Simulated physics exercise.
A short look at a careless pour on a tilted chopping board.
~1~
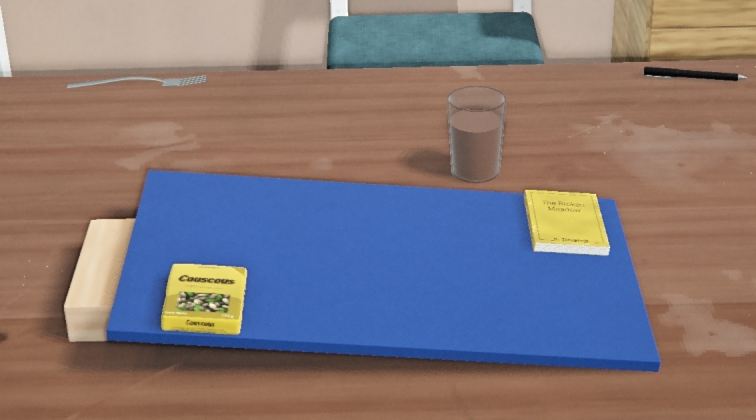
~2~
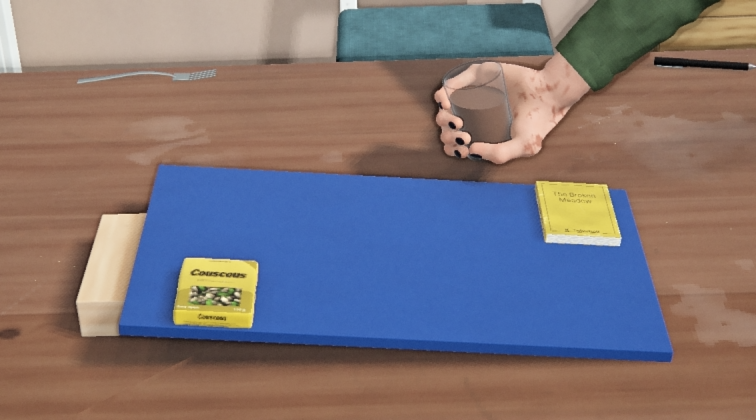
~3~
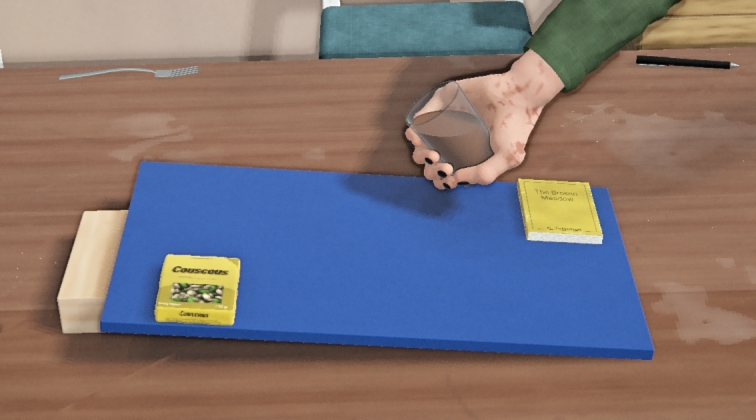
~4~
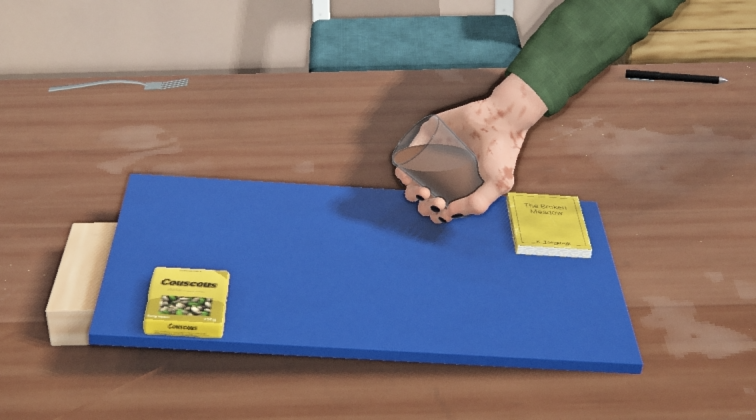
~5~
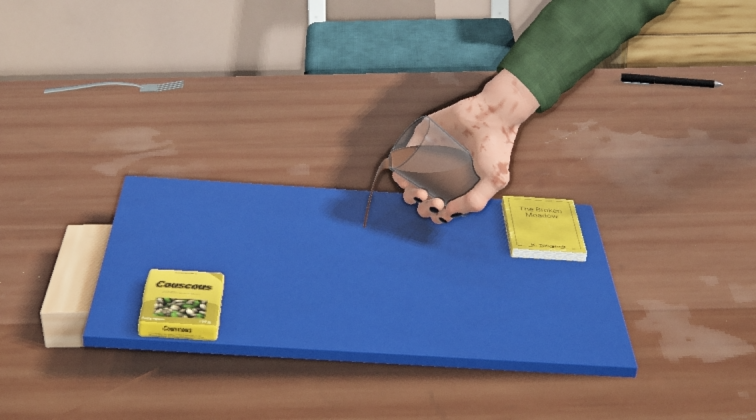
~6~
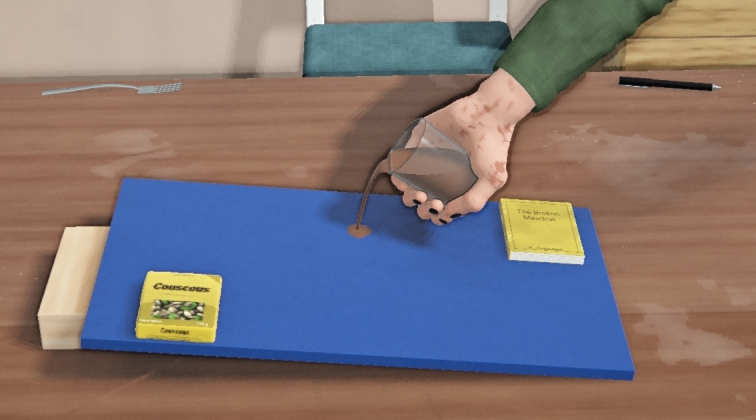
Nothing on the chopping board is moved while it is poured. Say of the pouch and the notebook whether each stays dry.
On the left the pouch escapes, on the right the notebook is reached.
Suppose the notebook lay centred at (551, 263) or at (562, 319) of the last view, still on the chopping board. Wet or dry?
First it gets wet, then it stays dry.
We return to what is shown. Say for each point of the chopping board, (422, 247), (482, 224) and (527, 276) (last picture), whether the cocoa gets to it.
The first is in the puddle; the next in the puddle; the last reached.
Soon after, it runs down to the right; the pouch is dry; the notebook is dry.
Later, it runs down to the right and off the end; the pouch is dry; the notebook is wet.
In the end, it runs down to the right and off the end; the pouch is dry; the notebook is wet.
